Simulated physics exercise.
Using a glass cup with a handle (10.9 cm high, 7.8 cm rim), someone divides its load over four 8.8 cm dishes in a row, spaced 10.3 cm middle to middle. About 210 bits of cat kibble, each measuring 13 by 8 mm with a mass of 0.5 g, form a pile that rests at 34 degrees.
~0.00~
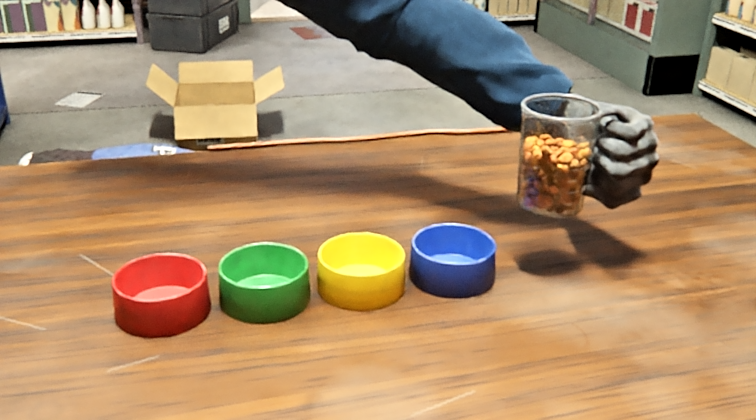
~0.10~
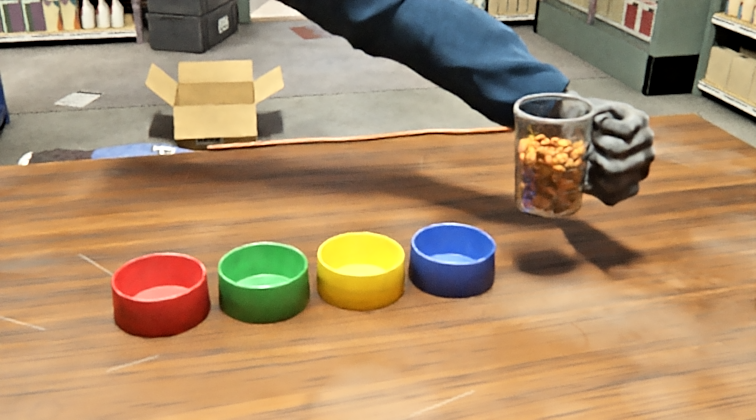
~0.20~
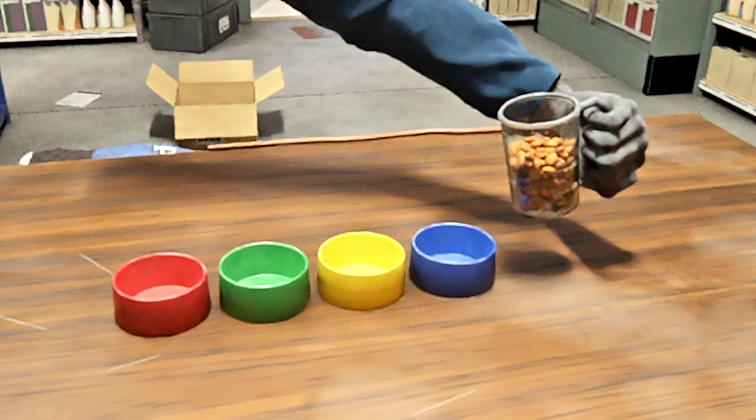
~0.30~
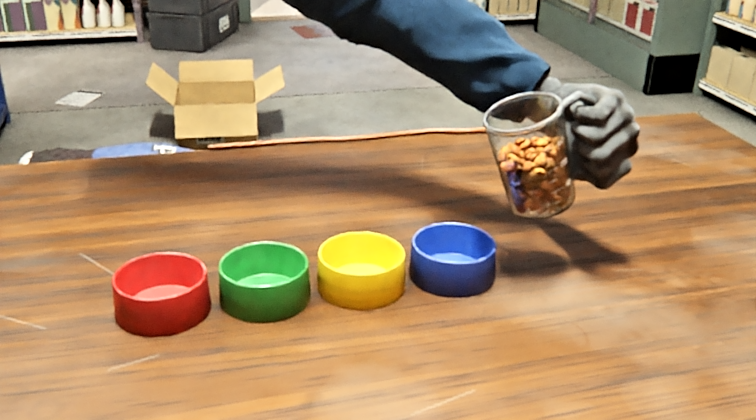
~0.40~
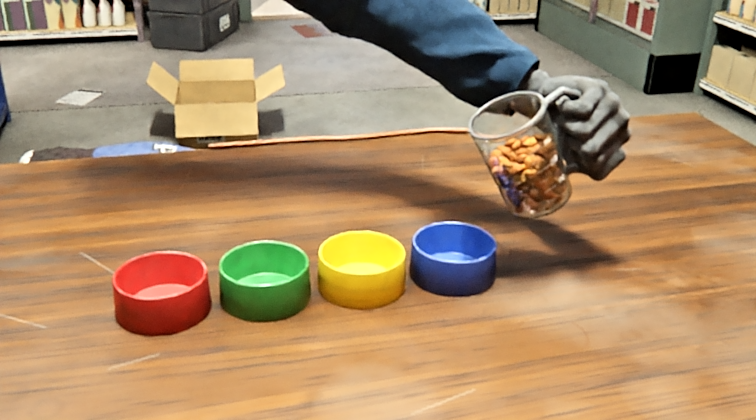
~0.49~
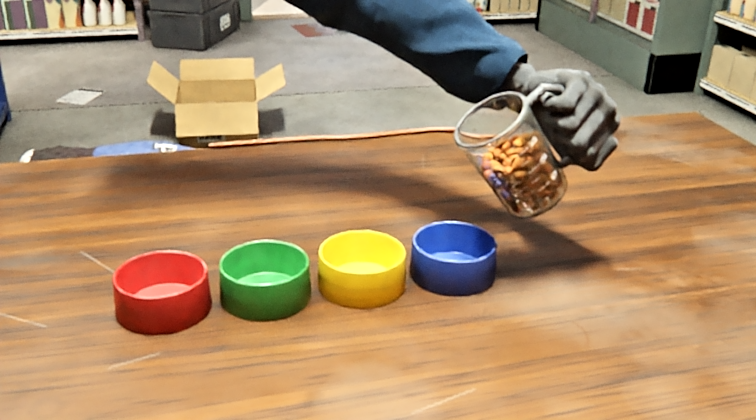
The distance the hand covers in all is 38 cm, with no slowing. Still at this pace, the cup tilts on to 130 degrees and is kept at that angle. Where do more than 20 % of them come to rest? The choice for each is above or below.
Red - below it, blue - below it, green - below it, yellow - above it, counter - above it.
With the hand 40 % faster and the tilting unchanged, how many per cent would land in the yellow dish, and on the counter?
Result - yellow dish: 0; counter: 20.
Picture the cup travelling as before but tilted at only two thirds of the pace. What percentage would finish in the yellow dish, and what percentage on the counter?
Yellow: 0, counter: 20.
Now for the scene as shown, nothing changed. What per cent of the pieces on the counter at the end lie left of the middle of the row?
About 60 percent.
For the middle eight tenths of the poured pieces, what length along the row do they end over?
That stretch measures near 10 centimetres.
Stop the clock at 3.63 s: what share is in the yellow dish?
About 65 percent up to now.
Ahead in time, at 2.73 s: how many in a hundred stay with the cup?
Near 0 per cent of the load.
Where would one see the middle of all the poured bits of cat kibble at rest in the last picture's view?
Est. centre at rest: (342, 273) px.
After 1.84 s, tilt 130 degrees; cup holds 10 %, yellow 70 %.
After 2.73 s, tilt 130 degrees; cup holds 0 %, green 5 %, yellow 65 %.
After 3.63 s, tilt 130 degrees; cup holds 0 %, green 5 %, yellow 65 %.
At rest (3.9 s), red 0 %, blue 0 %, green 5 %, yellow 65 %, counter 35 %.
